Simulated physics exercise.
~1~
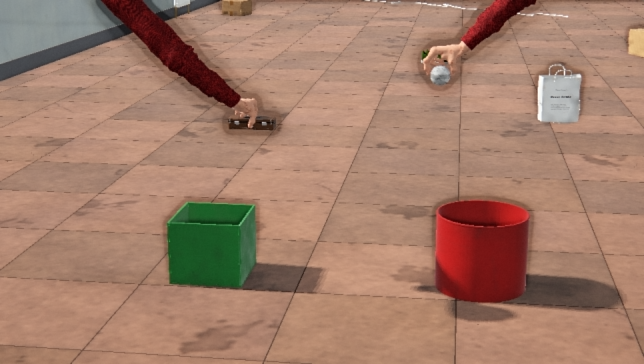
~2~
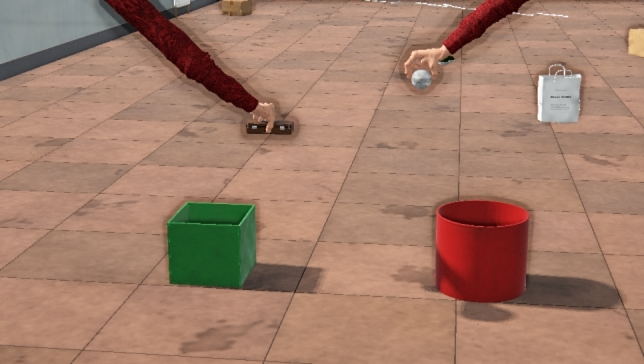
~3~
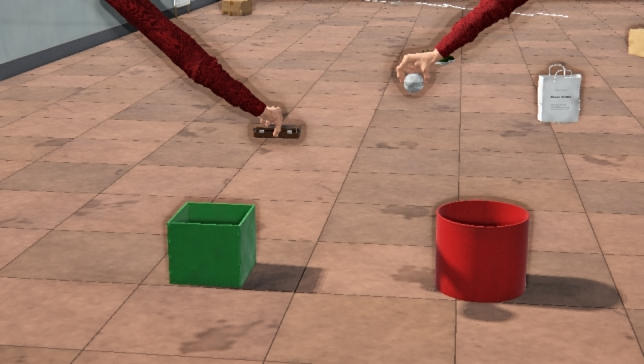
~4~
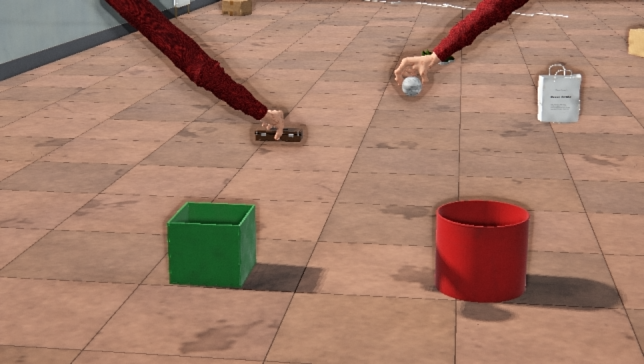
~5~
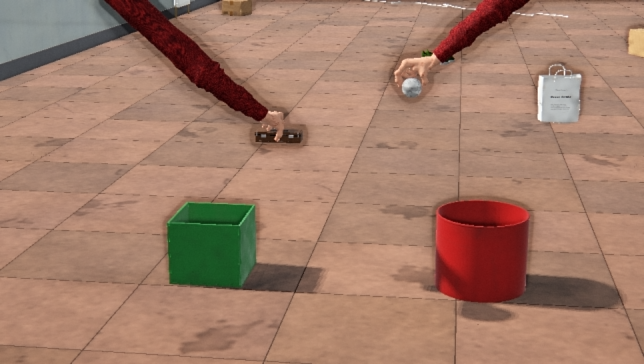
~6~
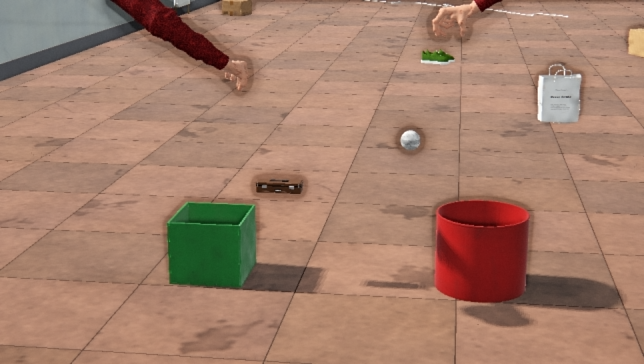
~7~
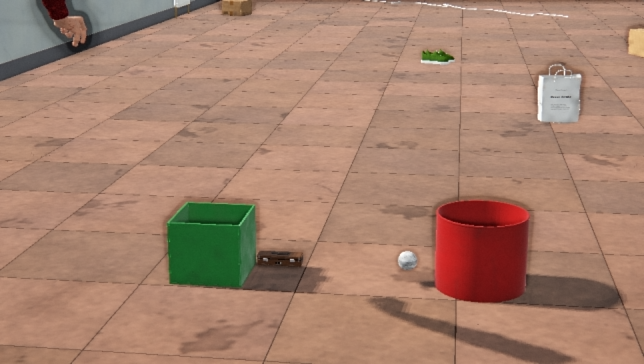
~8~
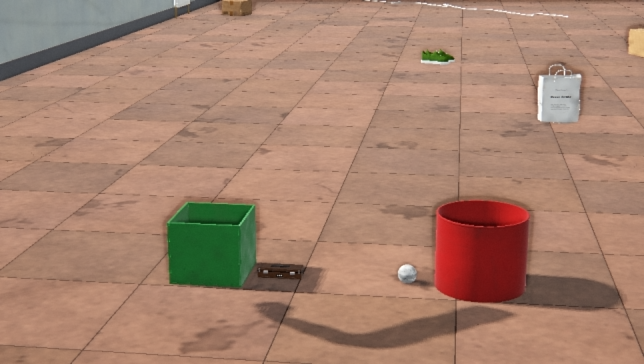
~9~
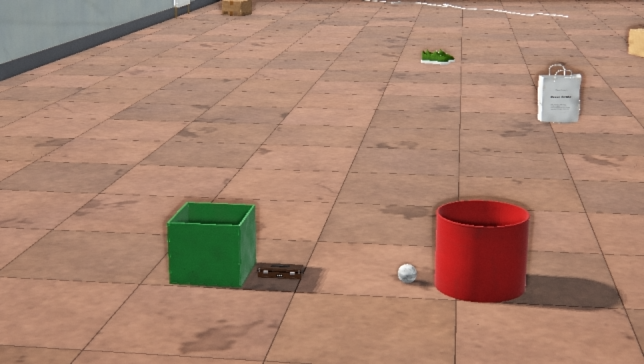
Two arms in dark red sleeves reach in over a floor of worn, pinkish-brown tiles, seen from a fixed, raised view. The left hand holds a small dark brown case and the right a whitish ball, above and beyond an open green box at left and a red round bucket at right. The case shifts right and the ball left, then both hands pause. They let go and draw back as the two things drop. The case lands just right of the green box, and the ball comes to rest left of the red bucket, both missing.
